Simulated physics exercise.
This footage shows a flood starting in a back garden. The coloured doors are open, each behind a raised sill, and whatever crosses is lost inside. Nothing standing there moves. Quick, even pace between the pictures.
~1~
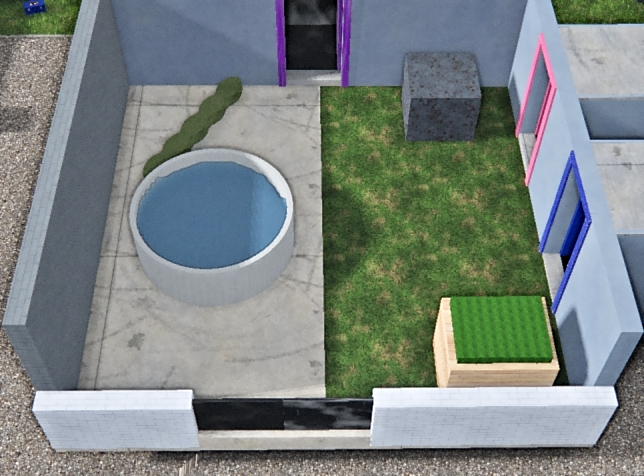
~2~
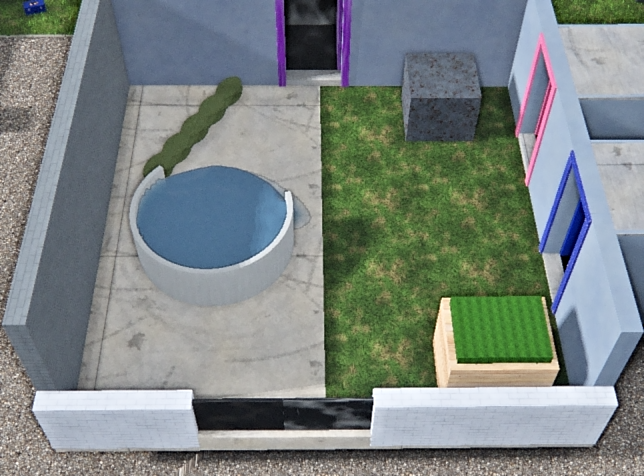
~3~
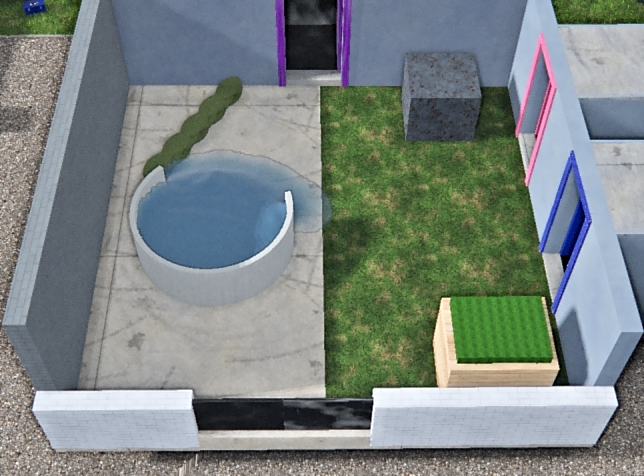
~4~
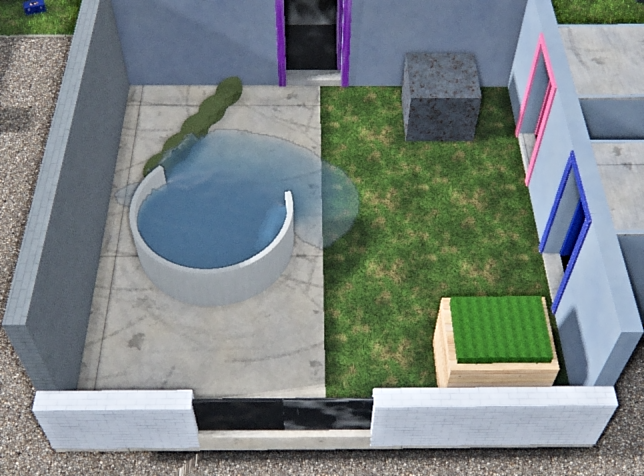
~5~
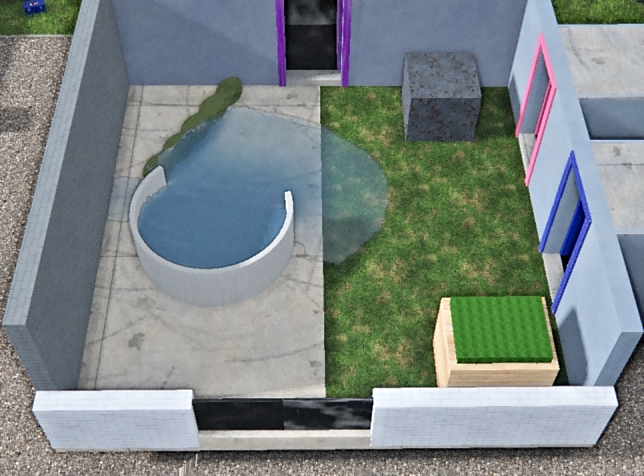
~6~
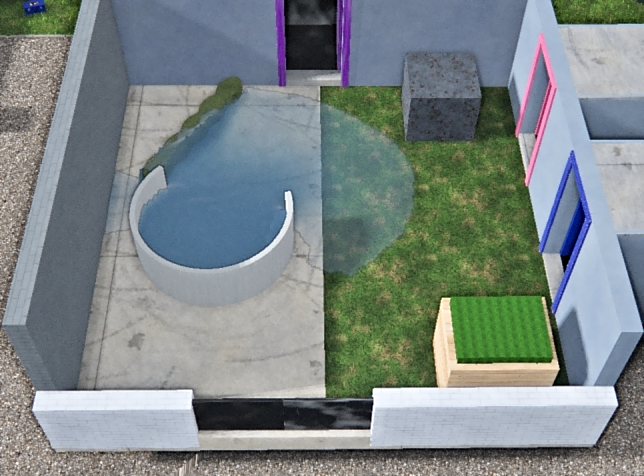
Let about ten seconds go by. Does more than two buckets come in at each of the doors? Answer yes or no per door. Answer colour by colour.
The pink door no, the purple door yes, the blue door yes.
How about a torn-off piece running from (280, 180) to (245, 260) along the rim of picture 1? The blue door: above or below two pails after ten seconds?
Result - blue overshoots.
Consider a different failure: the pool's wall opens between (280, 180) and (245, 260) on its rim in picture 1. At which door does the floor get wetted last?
Answer: The purple one.
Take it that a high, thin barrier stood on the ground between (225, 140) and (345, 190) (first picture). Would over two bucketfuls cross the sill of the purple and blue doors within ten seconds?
Lab note - purple: Admits less; blue: Admits more.
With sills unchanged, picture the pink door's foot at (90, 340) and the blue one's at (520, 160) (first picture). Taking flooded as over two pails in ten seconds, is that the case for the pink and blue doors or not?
I think the pink door remains below the mark and the blue door crosses the line.
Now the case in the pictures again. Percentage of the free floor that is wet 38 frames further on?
My estimate is close to 80 per cent.
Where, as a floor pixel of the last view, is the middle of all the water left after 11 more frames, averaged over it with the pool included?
Close to (282, 168), I reckon.
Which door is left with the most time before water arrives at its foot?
I pick the blue one.
A moment on, water covers 35 % of the floor; the pink door not reached, the purple door under two buckets in, the blue door not reached.
Next, water covers 45 % of the floor; the pink door not reached, the purple door far over two buckets in, the blue door not reached.
Then, water covers 55 % of the floor; the pink door wet at the sill, nothing in, the purple door far over two buckets in, the blue door not reached.
Later, water covers 80 % of the floor; the pink door under two buckets in, the purple door far over two buckets in, the blue door under two buckets in.
In the end, water covers 90 % of the floor; the pink door under two buckets in, the purple door far over two buckets in, the blue door far over two buckets in.
